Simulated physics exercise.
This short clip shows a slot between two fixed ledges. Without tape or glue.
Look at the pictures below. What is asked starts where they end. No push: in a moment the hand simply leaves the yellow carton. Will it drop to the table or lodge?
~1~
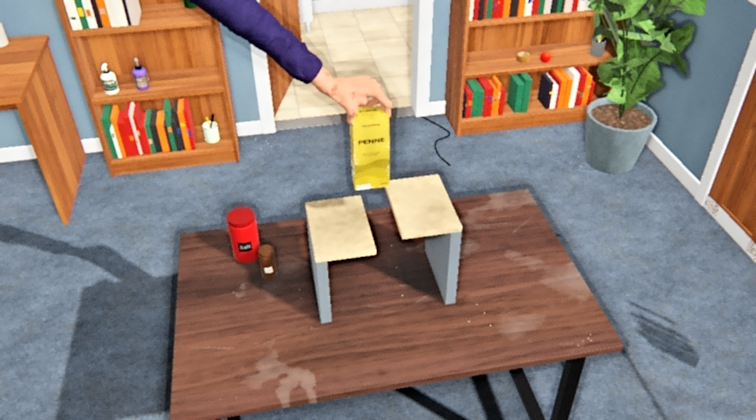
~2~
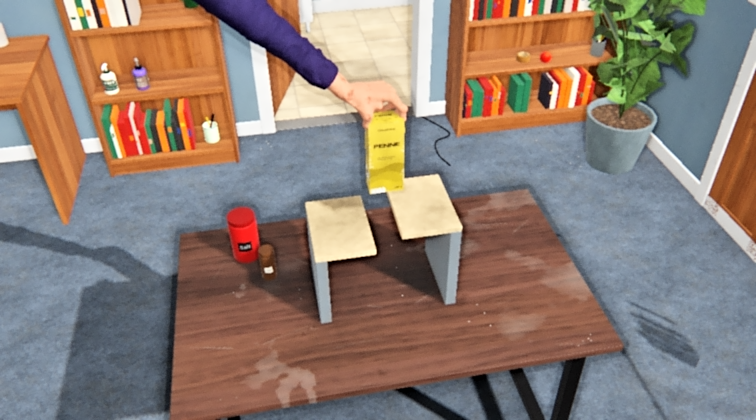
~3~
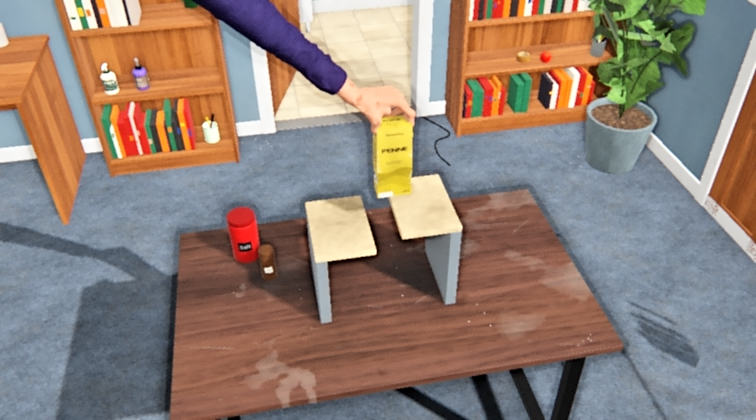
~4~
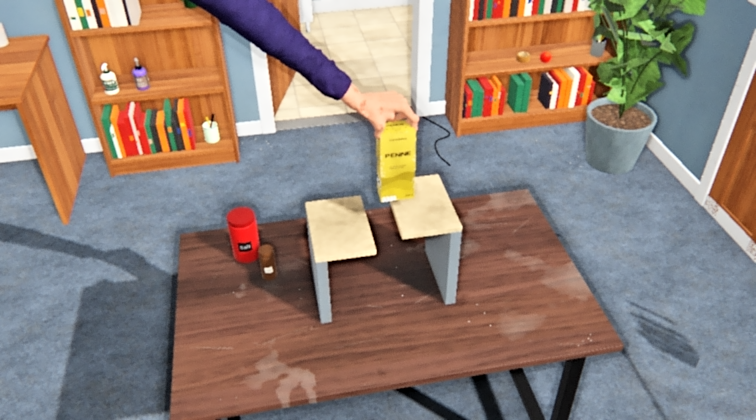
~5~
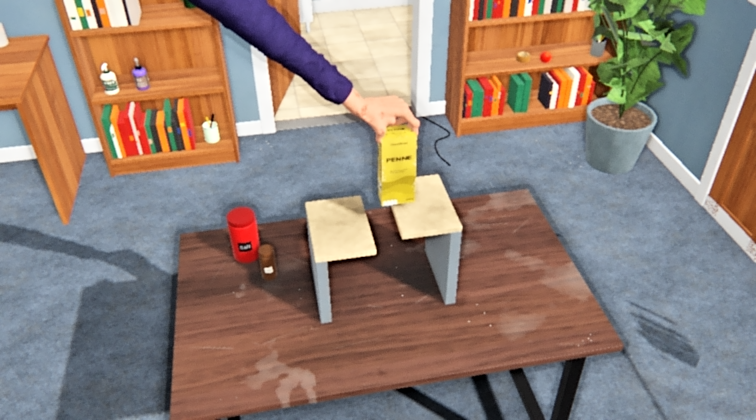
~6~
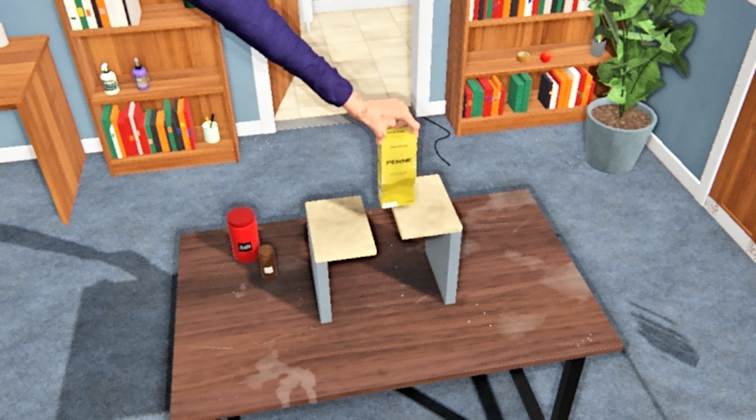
Turns out it never gets down to the table.
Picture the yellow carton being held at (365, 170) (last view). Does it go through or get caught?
In that case it gets jammed.
Then, 0.20 s after the last picture, yellow carton slid a little near (397, 175).
Then, 0.70 s after the last picture, yellow carton resting near (397, 175).
At rest, all 3 in place. Seen from the same camera at the end, yellow carton near (397, 175). The carton stays on top.
